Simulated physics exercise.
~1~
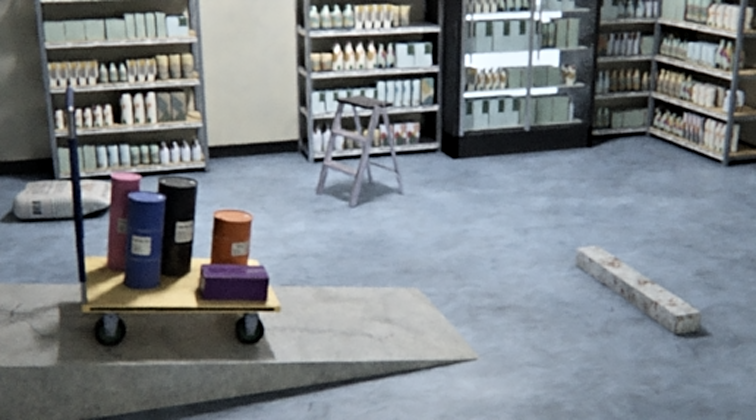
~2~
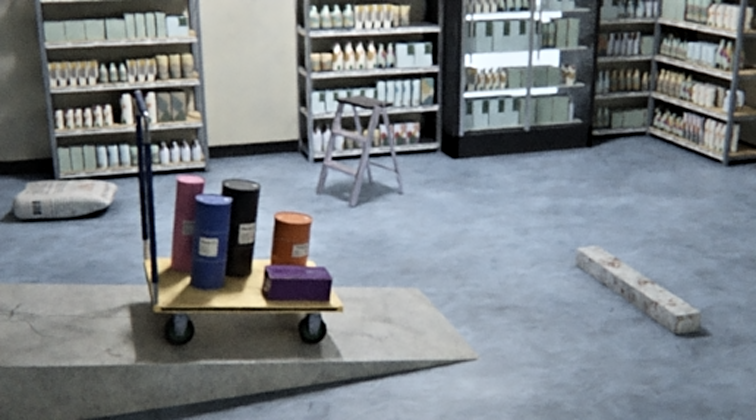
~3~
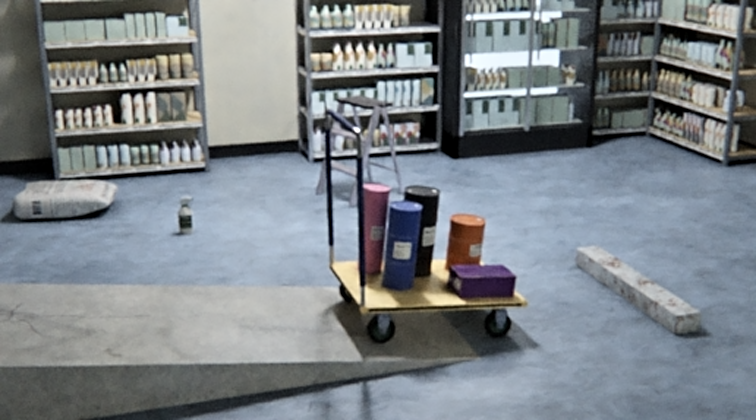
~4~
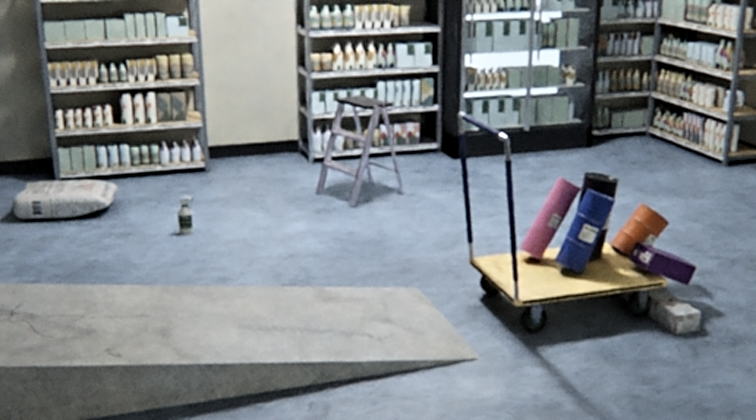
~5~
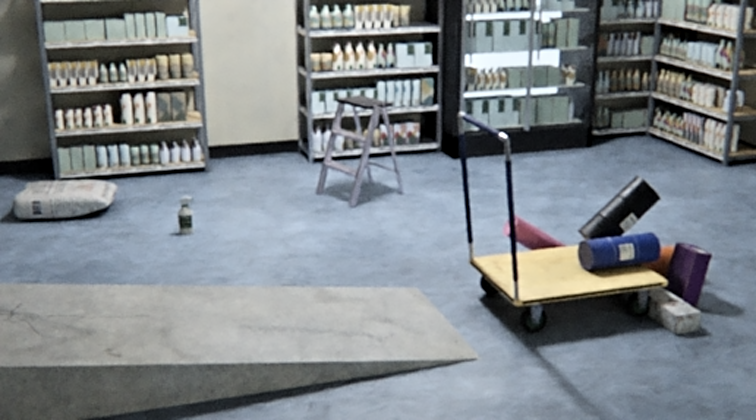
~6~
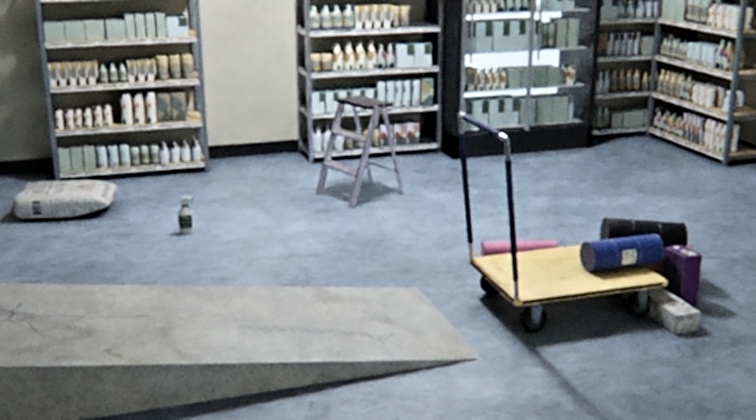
In a storeroom lined with shelves of bottles, a loaded trolley rolled down a ramp and across the floor until it hit a kerb, tipping its load forward; only the blue canister stayed aboard, lying on its side.
